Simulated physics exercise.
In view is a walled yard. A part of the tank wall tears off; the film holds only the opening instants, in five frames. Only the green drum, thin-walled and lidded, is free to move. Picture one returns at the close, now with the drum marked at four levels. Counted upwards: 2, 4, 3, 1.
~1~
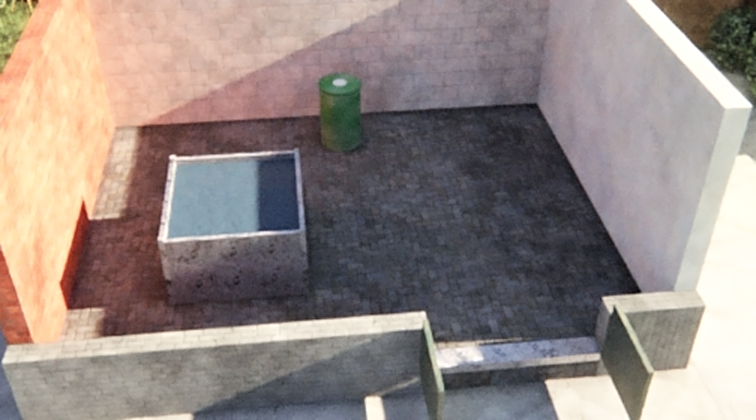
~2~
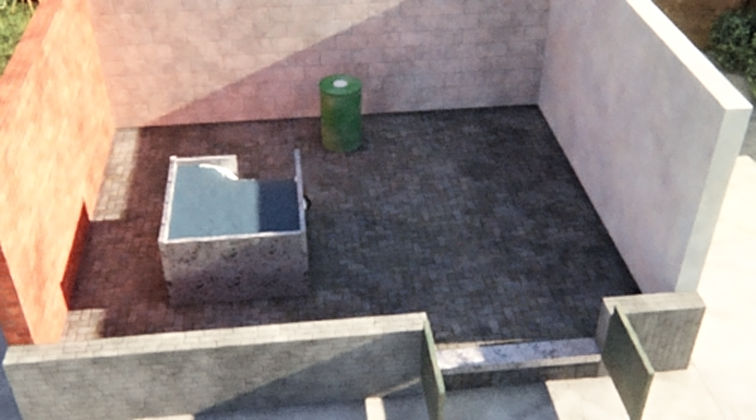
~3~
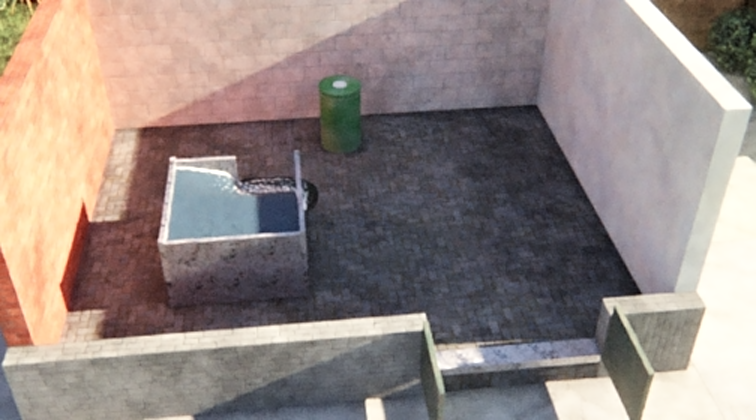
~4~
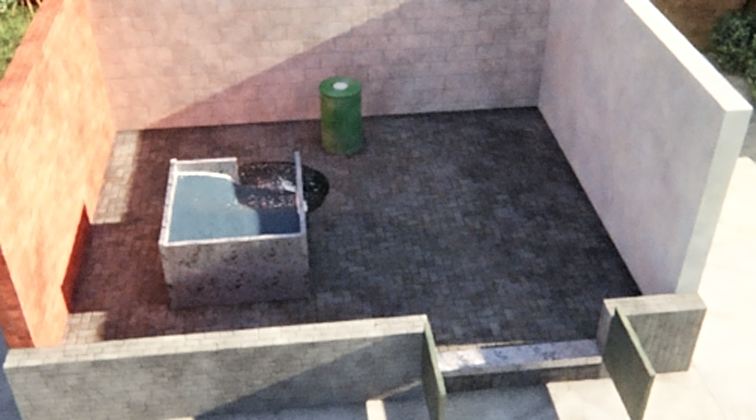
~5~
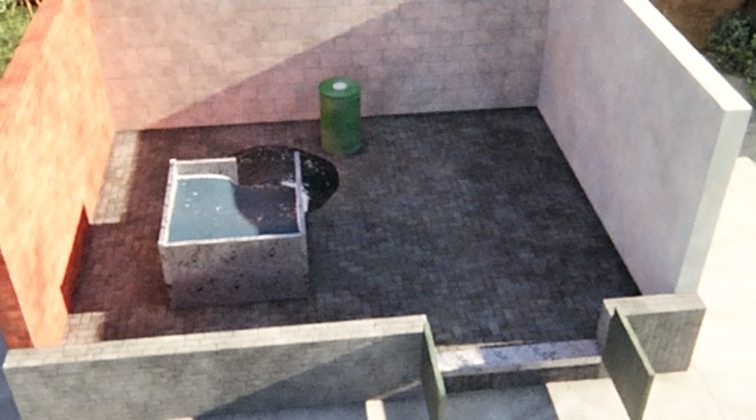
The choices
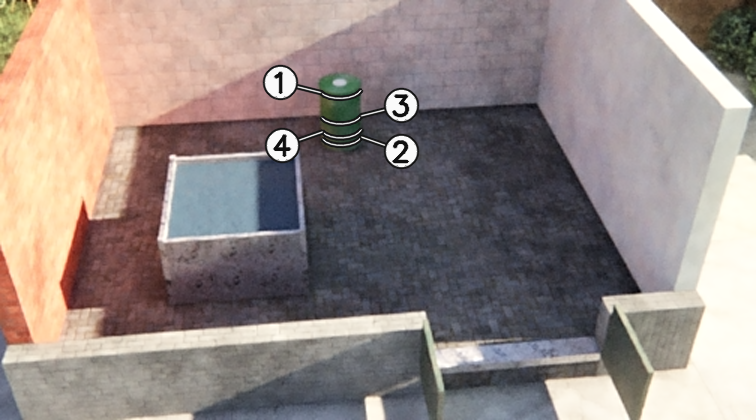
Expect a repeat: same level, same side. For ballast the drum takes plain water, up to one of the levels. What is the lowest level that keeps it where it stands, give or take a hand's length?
It is 3.
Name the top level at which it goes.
4.
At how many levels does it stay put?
Two.
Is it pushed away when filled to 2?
Yes.
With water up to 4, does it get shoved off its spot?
Yes.
In white, 1 at (342, 98); 2 at (343, 145); 3 at (342, 123); 4 at (343, 137); from the bottom up 2, 4, 3, 1.
Choosing 1, it does not move.
Choosing 2, it is pushed about 5 times its own width away.
Choosing 3, it does not move.
Choosing 4, it is pushed about its own width away.
